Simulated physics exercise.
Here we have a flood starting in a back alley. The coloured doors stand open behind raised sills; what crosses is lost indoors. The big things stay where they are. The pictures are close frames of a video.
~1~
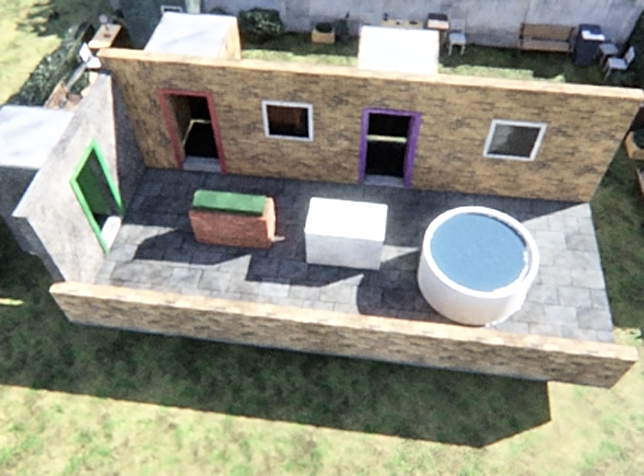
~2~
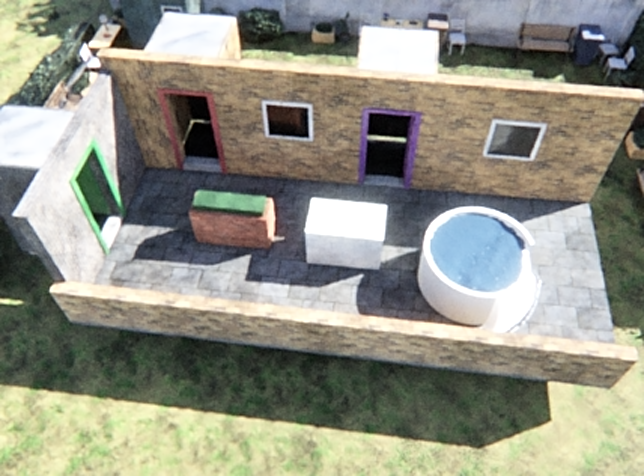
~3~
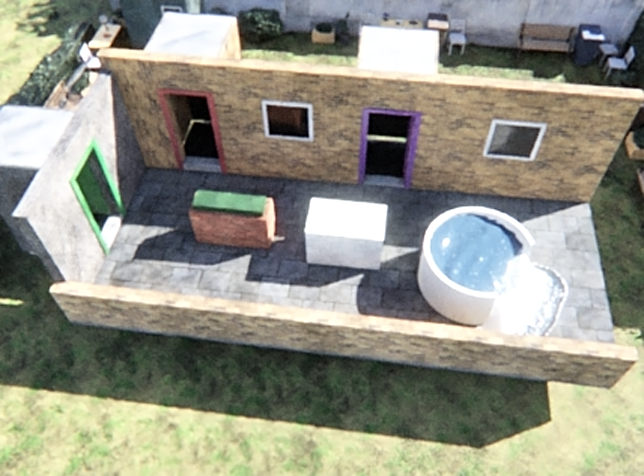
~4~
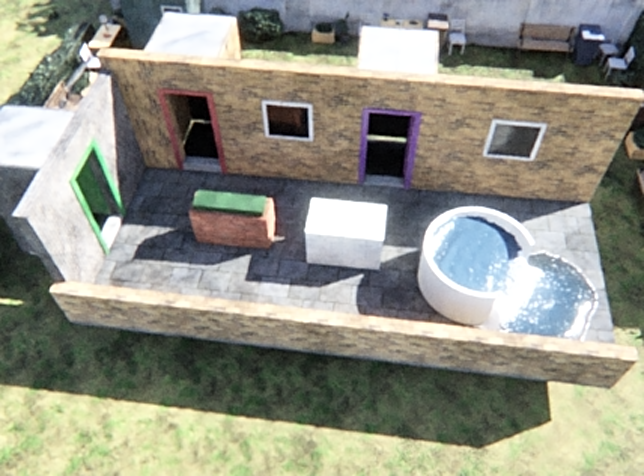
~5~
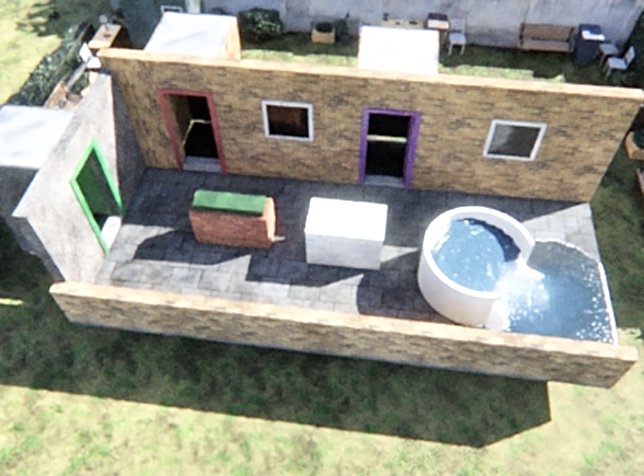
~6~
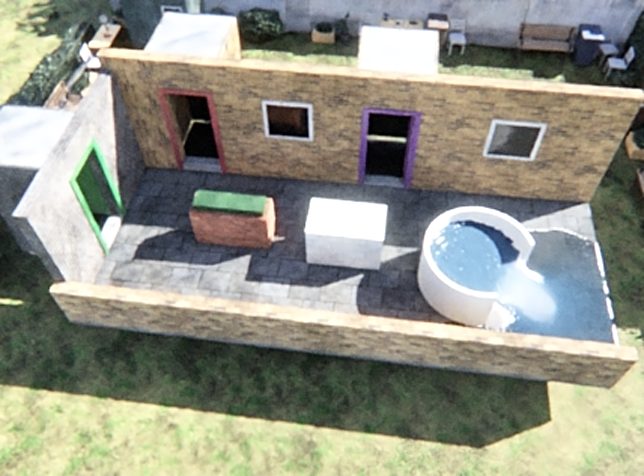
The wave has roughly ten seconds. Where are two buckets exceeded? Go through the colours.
In the end: The red door admits no more than that; the purple door admits no more than that; the green door admits no more than that.
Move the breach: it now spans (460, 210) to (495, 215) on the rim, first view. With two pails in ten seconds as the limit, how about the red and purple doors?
The red one holds; the purple one takes more.
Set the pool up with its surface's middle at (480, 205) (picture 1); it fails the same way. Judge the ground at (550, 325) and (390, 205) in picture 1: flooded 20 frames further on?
As listed: Flooded, free of water.
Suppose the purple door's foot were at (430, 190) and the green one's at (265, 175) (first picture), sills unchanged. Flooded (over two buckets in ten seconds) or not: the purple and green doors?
My reading: Purple door lets less in, green door takes less.
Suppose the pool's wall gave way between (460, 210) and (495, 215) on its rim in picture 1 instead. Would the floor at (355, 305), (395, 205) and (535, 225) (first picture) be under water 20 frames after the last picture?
In that order: Clear, flooded, covered.
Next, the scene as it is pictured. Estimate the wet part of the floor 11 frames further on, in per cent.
I make it 20 per cent.
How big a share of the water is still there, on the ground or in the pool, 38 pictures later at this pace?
Some 28 per cent.
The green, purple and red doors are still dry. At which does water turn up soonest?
That is the green door.
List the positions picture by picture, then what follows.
The first frame shows still water in the round tank at (480, 252).
In the second frame, water pours out at (519, 296) and has run to a hidden place.
In the third frame, water pours out at (518, 297) and has run to a hidden place.
In the fourth frame, water pours out at (517, 299) and has run to (572, 268).
In the fifth frame, the front is at (600, 269), out from the gap at (517, 299).
In the sixth frame, water pours out at (517, 299) and has run to (596, 249).
A moment on, water covers 20 % of the floor; the red door not reached, the purple door not reached, the green door not reached.
Next, water covers 20 % of the floor; the red door not reached, the purple door not reached, the green door not reached.
Then, water covers 30 % of the floor; the red door not reached, the purple door not reached, the green door not reached.
Later, water covers 45 % of the floor; the red door not reached, the purple door not reached, the green door wet at the sill, nothing in.
In the end, water covers 40 % of the floor; the red door not reached, the purple door not reached, the green door wet at the sill, nothing in.
